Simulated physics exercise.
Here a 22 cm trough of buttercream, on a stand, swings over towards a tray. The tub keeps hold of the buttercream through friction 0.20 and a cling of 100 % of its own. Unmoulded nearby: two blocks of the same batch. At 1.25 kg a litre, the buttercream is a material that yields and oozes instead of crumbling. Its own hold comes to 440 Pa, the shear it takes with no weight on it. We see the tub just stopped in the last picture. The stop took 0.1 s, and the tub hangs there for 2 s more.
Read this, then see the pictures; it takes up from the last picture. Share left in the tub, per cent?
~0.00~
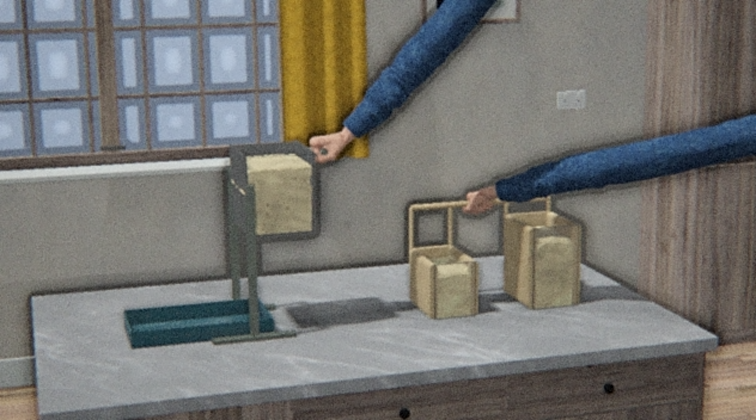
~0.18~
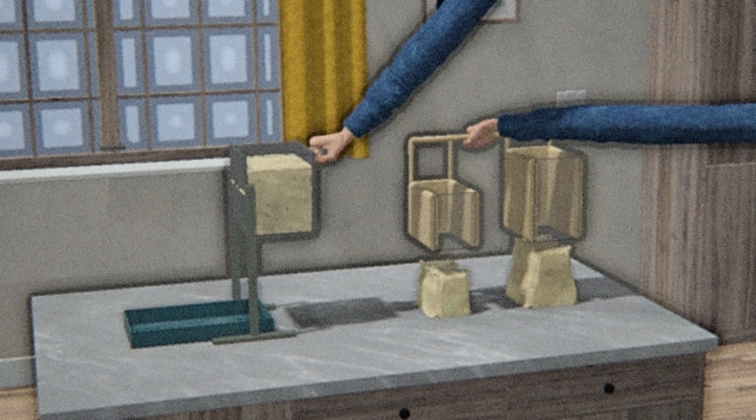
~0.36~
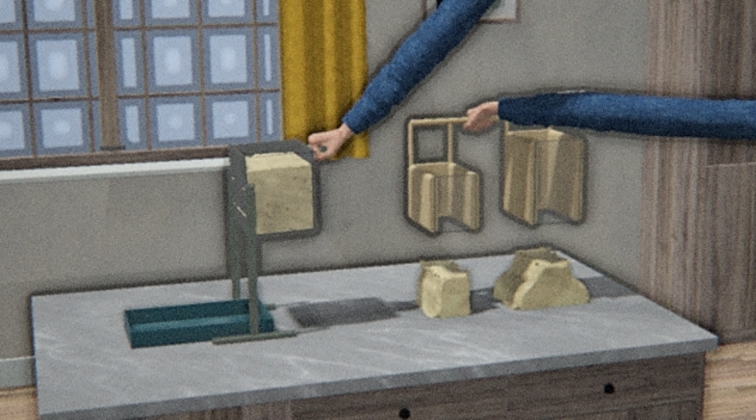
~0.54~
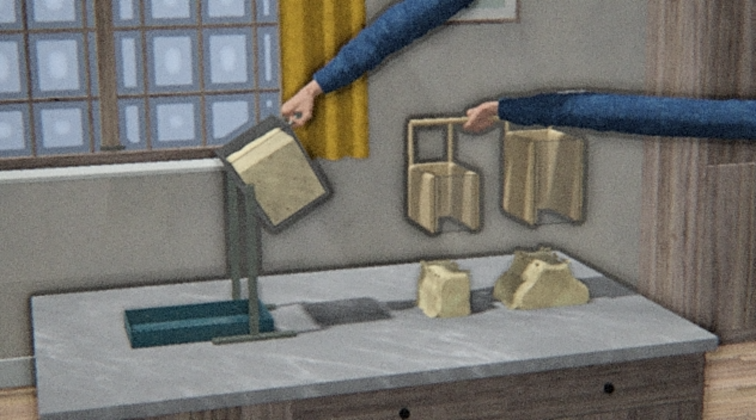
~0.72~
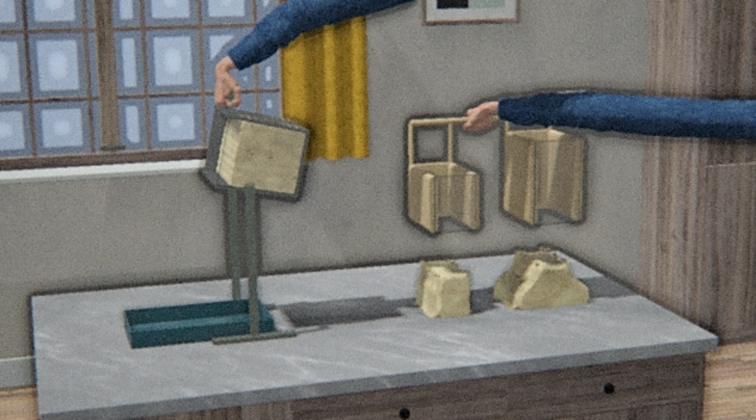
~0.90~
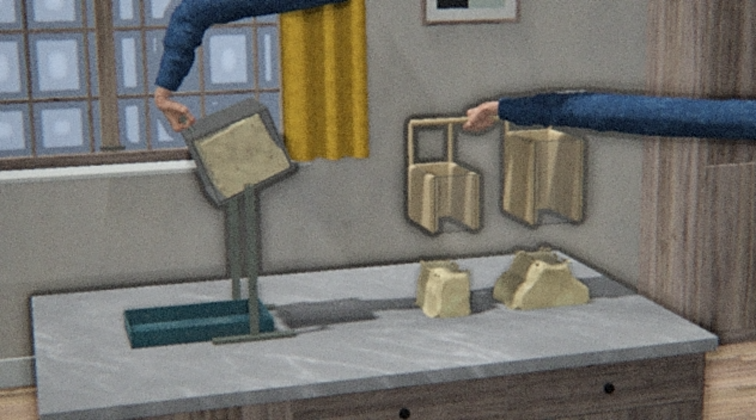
28 per cent.
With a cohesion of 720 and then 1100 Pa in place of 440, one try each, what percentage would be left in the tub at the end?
The two runs give near 40 % and near 100 % respectively.
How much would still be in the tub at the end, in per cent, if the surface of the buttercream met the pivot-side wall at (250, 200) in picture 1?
Around 50 per cent.
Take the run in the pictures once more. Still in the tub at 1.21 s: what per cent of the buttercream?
Roughly 35 per cent.
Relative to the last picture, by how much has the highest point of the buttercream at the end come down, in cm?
14 cm.
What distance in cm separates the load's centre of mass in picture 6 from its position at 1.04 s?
Measured shift, roughly 7 cm.
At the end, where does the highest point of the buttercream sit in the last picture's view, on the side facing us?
Somewhere near (264, 164) in the last view.
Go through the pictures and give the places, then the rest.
Handle-side rim at (312, 153), tilt 0 degrees; crest of the buttercream at (263, 169); block heights 14 cm, 21 cm (left to right), in the first frame.
Handle-side rim at (312, 153), tilt 0 degrees; crest of the buttercream at (263, 169); block heights 13 cm, 18 cm (left to right), in the second frame.
Handle-side rim at (311, 151), tilt 2 degrees; crest of the buttercream at (304, 165); block heights 13 cm, 14 cm (left to right), in the third frame.
Handle-side rim at (286, 126), tilt 30 degrees; crest of the buttercream at (290, 140); block heights 13 cm, 14 cm (left to right), in the fourth frame.
Handle-side rim at (228, 118), tilt 77 degrees; crest of the buttercream at (248, 123); block heights 13 cm, 14 cm (left to right), in the fifth frame.
Handle-side rim at (191, 142), tilt 112 degrees; crest of the buttercream at (259, 116); block heights 13 cm, 14 cm (left to right), in the sixth frame.
After 1.04 s, the tub is at 112 degrees and holds 75 %.
After 1.21 s, the tub is at 112 degrees and holds 33 %.
After 1.38 s, the tub is at 112 degrees and holds 28 %.
After 1.55 s, the tub is at 112 degrees and holds 28 %.
After 2.90 s, the tub is at 112 degrees and holds 28 %.
